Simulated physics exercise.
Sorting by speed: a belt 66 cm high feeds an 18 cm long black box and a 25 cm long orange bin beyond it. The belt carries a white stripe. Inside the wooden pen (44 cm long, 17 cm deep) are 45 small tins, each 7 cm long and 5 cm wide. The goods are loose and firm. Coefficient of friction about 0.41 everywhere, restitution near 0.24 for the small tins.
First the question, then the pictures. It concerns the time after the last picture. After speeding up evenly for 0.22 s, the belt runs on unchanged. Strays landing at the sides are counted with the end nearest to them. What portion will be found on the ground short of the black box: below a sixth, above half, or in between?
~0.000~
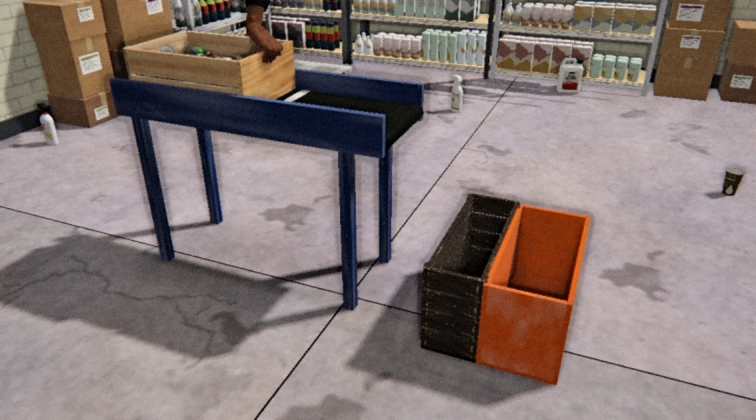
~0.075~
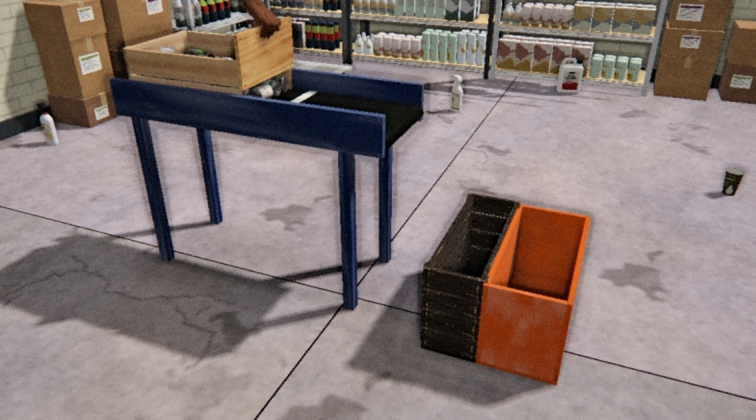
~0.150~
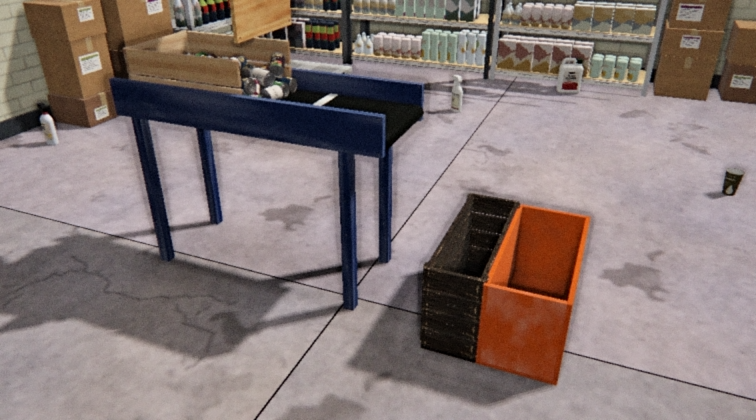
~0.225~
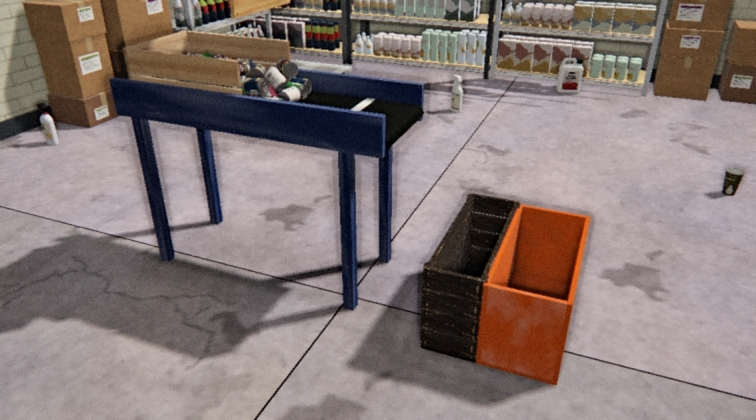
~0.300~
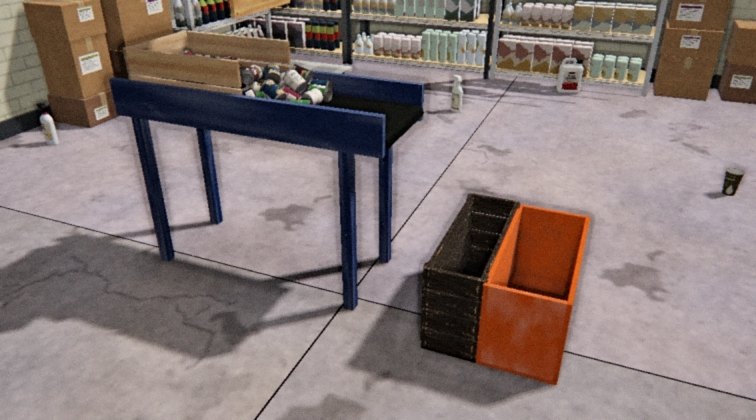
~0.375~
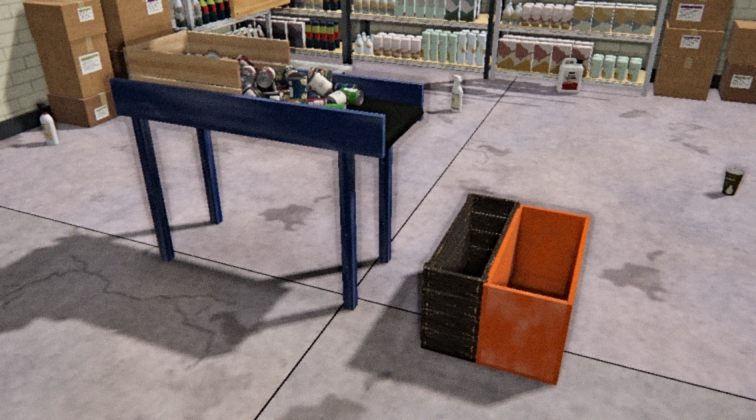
Under one part in six of the load ends there.
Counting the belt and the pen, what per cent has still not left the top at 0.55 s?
Estimate: Some 90 %.
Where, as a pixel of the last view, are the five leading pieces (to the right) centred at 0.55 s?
They're centred near (431, 116).
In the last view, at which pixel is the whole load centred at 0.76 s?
Around (444, 123).
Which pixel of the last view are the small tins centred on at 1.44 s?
The middle lies close to (547, 314).
After 0.55 s, 9 still in the wooden pen, 31 on the belt and 5 in the air.
After 0.76 s, 1 in the orange bin, 16 on the belt and 28 in the air.
After 1.06 s, 19 in the orange bin, 2 on the ground beyond the orange bin and 24 in the air.
When it is over (at 1.44 s), 31 in the orange bin and 14 on the ground beyond the orange bin. Asked share, 0 of 45, 0 per cent.
